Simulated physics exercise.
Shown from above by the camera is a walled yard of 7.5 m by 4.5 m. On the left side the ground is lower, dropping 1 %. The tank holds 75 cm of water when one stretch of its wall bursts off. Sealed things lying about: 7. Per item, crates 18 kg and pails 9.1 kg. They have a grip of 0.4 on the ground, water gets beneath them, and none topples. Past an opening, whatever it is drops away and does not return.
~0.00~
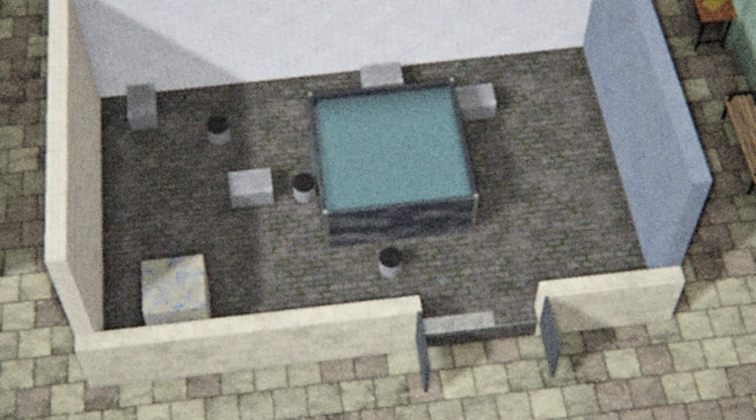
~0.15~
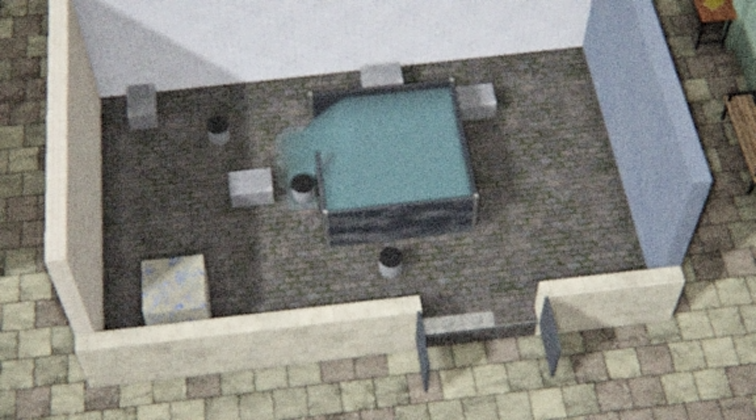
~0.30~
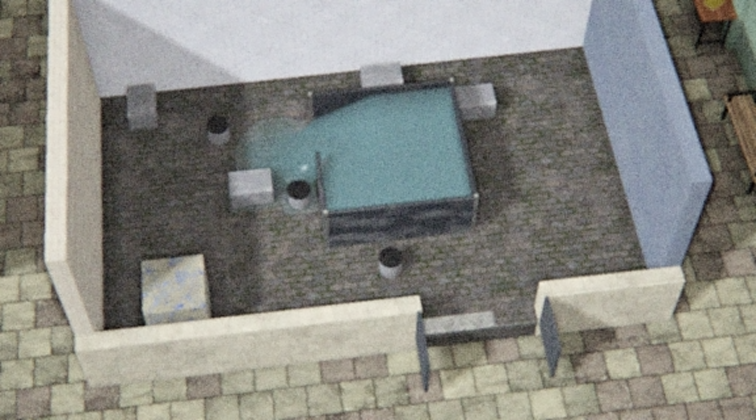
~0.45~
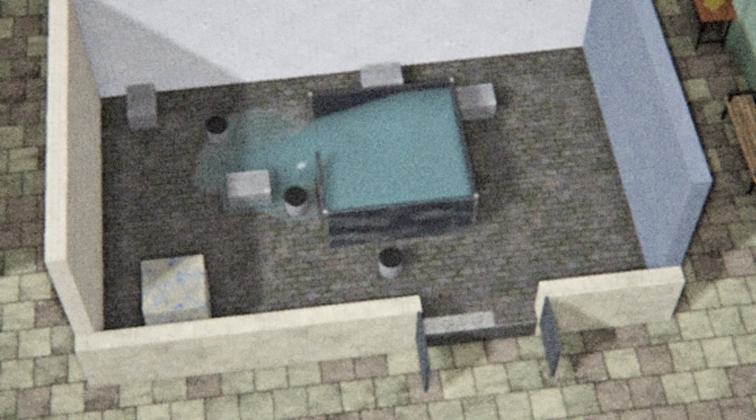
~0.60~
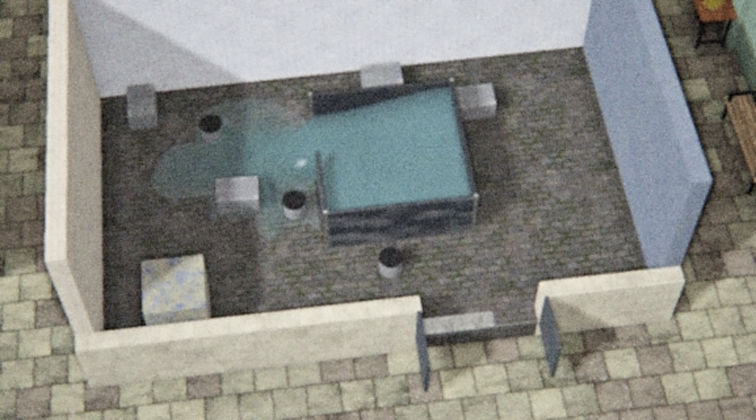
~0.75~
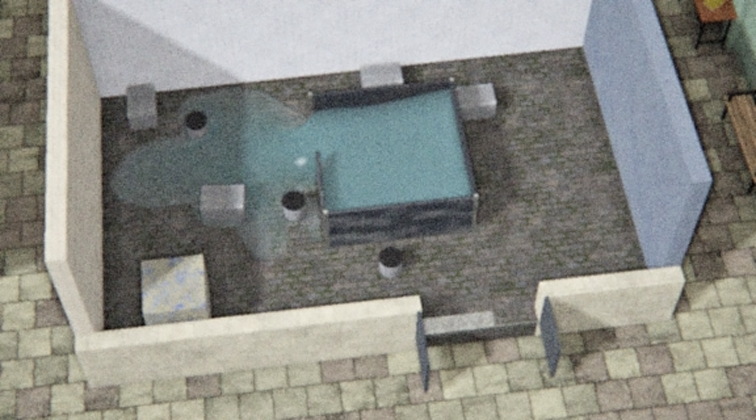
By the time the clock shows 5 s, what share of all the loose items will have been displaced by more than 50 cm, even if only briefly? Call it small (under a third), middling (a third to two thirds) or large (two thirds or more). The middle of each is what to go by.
Middling, a third to two thirds.
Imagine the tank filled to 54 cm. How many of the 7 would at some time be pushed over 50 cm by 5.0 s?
I count 3 of them in that case.
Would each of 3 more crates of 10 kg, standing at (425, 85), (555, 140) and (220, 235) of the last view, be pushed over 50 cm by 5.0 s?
First stays inside, second stays inside, third goes beyond.
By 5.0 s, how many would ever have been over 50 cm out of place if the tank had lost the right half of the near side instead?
Then it comes to 0.
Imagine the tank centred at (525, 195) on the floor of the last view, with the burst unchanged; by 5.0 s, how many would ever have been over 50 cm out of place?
Count: 4.
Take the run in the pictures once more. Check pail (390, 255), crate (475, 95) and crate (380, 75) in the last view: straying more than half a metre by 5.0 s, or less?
Well, in turn that's not reaching it, not reaching it, not reaching it.
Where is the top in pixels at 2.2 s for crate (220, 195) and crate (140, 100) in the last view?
About (129, 279) for the first and (110, 100) for the second.
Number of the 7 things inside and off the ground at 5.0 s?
Count: 2.
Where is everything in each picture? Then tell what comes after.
A crate at (250, 182) rests on the ground; a pail at (304, 182) rests on the ground; water covers 3.9 m2; 0 of 7 have shifted, in the first picture.
A crate at (250, 182) rests on the ground; a pail at (303, 183) rests on the ground; 4.6 m2 under water; 0 of 7 have shifted, in the second picture.
A crate at (250, 182), on the bottom; a pail at (299, 190), on the bottom, 15 cm from its start; water covers 5.4 m2; 1 of 7 have shifted, in the third picture.
A crate at (248, 183), on the bottom, 4 cm from its start; a pail at (296, 196) rests on the ground, 26 cm from its start; 6.4 m2 under water; 1 of 7 have shifted, in the fourth picture.
A crate at (237, 189) rests on the ground, 22 cm from its start; a pail at (294, 200), on the bottom, 33 cm from its start; 7.6 m2 under water; 3 of 7 have shifted, in the fifth picture.
A crate at (222, 197), on the bottom, 46 cm from its start; a pail at (294, 201), on the bottom, 34 cm from its start; 9.2 m2 under water; 3 of 7 have shifted, in the sixth picture.
After 1.1 s 2 of 7 are over 50 cm from their spots; 0 afloat.
After 2.2 s 2 of 7 are over 50 cm from their spots; 2 afloat.
After 3.5 s 3 of 7 are over 50 cm from their spots; 2 afloat.
After 5.0 s 3 of 7 are over 50 cm from their spots, and 3 have been at some point; 2 afloat.
